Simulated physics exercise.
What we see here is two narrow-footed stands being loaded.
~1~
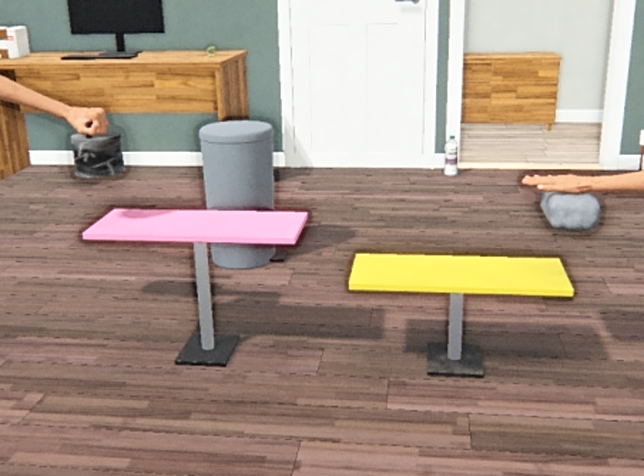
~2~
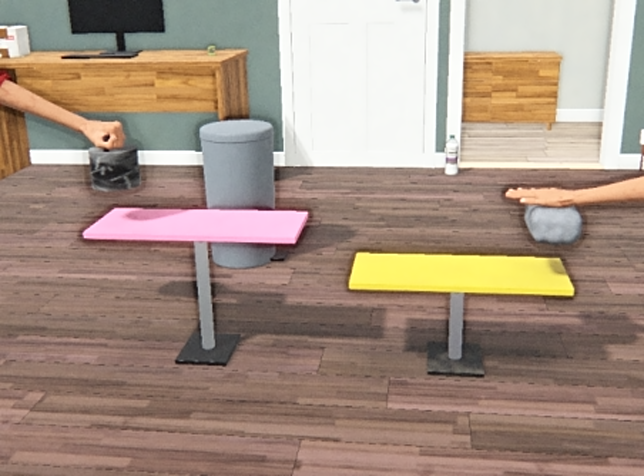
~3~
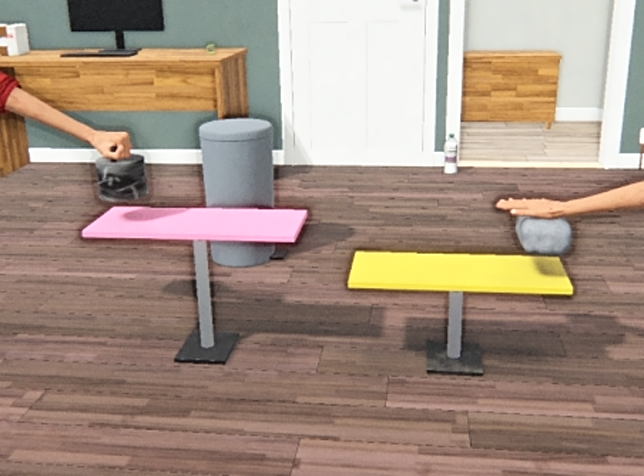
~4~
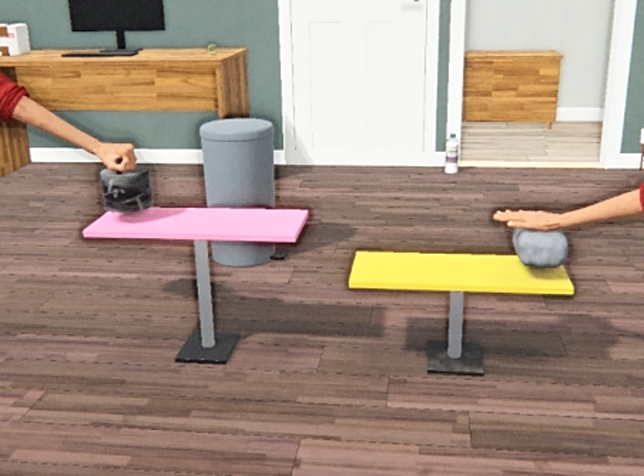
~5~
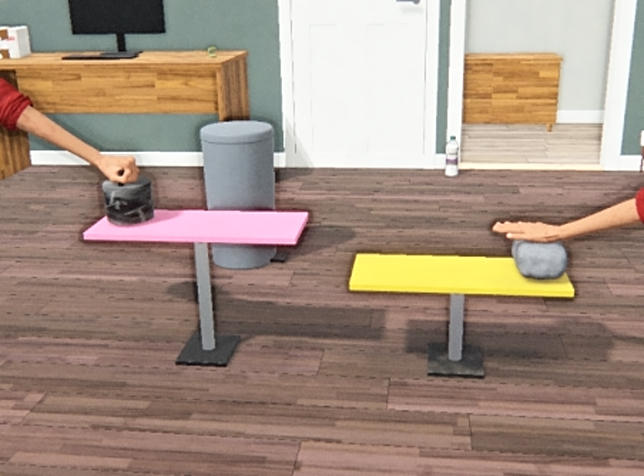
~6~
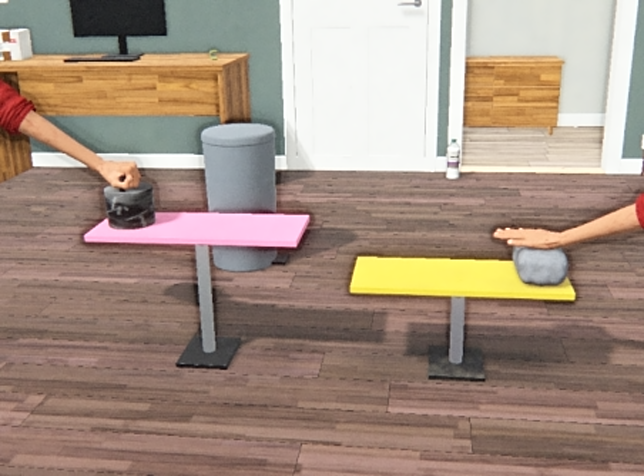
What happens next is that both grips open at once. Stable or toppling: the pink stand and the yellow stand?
In order: The pink stand won't keep upright by the look of it. The yellow stand will keep upright by the look of it.
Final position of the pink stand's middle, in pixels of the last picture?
Looks like it settles somewhere around (79, 269).
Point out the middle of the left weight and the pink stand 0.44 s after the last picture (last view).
(74, 236), then (142, 228).
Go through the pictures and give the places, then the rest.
In the first picture, still on the way; pink stand (199, 226); yellow stand (457, 274); left weight (98, 154).
In the second picture, still on the way; yellow stand (458, 273); right cushion (552, 220).
In the third picture, still on the way; pink stand (198, 223); left weight (122, 177).
In the fourth picture, still on the way; yellow stand (458, 272); right cushion (540, 242).
In the fifth picture, still on the way; pink stand (199, 226); left weight (129, 200).
In the sixth picture, in place, still held; pink stand (200, 228); yellow stand (459, 277); right cushion (539, 260).
Then, 0.44 s later than the last frame, pink stand tilted by 25° near (142, 228); yellow stand at rest near (459, 277).
Then, 0.60 s later than the last frame, pink stand tilted by 58° near (82, 265); yellow stand at rest near (459, 277).
When it is over, the pink stand goes over, near (79, 269); the yellow stand keeps steady, near (459, 277).
